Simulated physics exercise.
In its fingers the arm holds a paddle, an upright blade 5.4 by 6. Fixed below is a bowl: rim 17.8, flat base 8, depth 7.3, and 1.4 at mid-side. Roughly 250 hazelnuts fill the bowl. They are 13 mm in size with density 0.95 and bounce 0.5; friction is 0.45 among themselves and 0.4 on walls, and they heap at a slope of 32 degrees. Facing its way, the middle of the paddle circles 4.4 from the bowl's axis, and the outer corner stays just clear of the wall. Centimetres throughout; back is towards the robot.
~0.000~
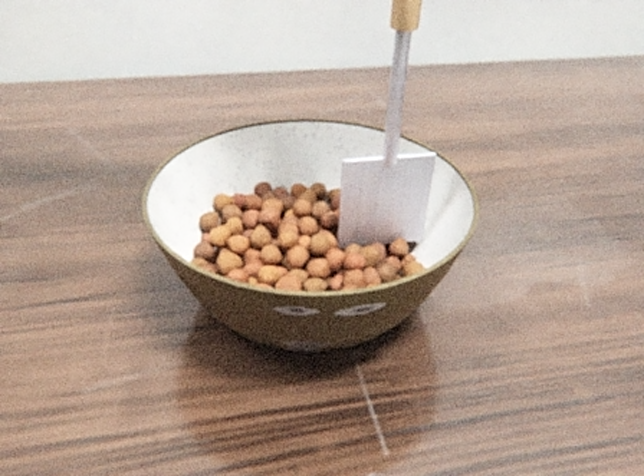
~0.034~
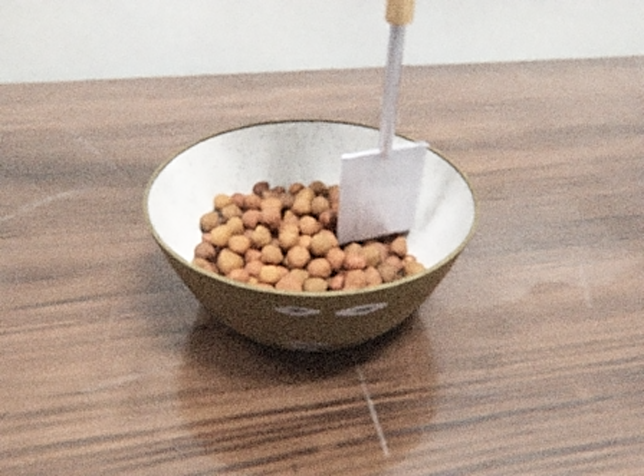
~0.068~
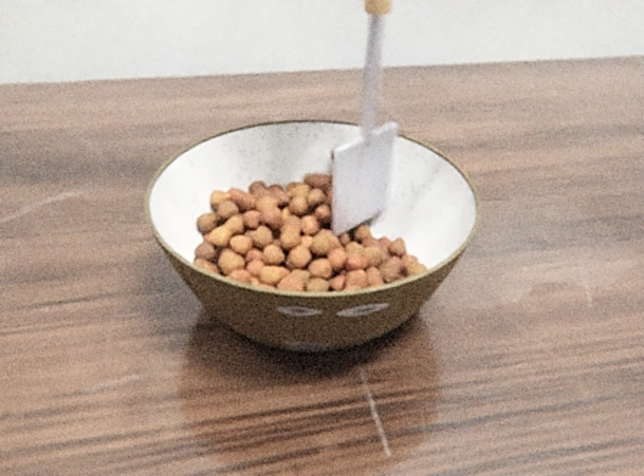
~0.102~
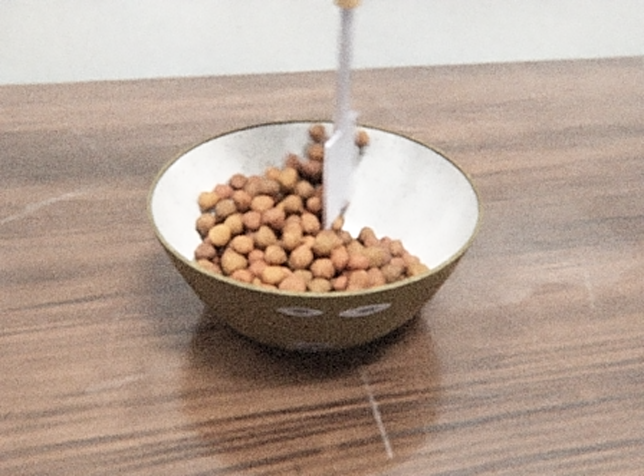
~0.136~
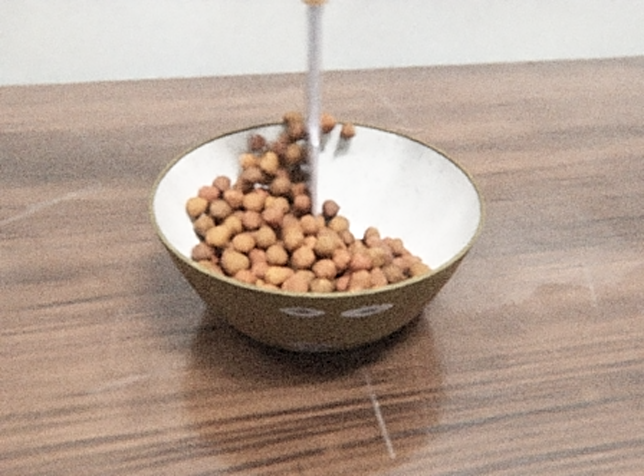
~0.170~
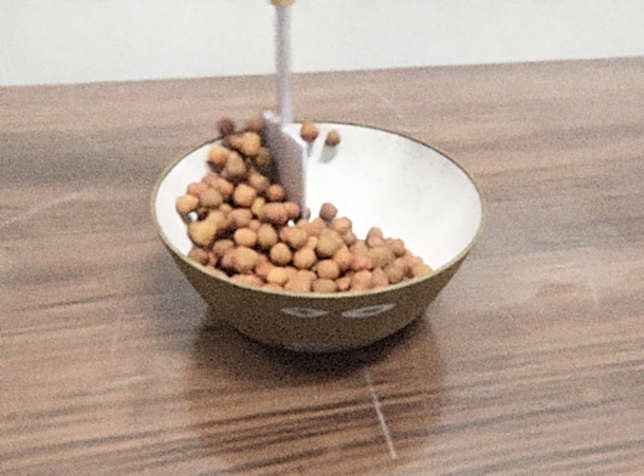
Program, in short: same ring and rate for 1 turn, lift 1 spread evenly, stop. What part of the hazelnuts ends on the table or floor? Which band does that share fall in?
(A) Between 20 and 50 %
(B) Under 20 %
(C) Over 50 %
(B) Under 20 %.
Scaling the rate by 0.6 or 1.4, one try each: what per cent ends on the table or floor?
Around 5 percent for the first try and 25 percent for the second.
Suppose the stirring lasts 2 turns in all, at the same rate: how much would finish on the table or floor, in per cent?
I'd expect some 25 per cent.
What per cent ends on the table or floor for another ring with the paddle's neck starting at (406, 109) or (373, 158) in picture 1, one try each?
Near 0 and 15 in a hundred, one try each.
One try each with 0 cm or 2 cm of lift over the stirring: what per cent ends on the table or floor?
I'd reckon around 20 and 10 per cent.
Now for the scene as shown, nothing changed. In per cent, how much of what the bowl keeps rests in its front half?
About 40 %.
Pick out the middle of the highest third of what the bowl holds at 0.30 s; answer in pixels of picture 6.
About (275, 269).
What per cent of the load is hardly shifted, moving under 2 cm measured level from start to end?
40 %.
After 0.30 s, 203° round, highest piece 10 above the table; 244 in the bowl, 8 in flight or on the tool.
After 0.43 s, 298° round, highest piece 9 above the table; 235 in the bowl, 10 on the table or floor, 7 in flight or on the tool.
After 0.70 s, 0° round, highest piece 6 above the table; 227 in the bowl, 25 on the table or floor.
After 1.40 s, 0° round, highest piece 6 above the table; 227 in the bowl, 25 on the table or floor.
In the end, 227 in the bowl, 25 on the table or floor. That is 10 % on the table or floor.
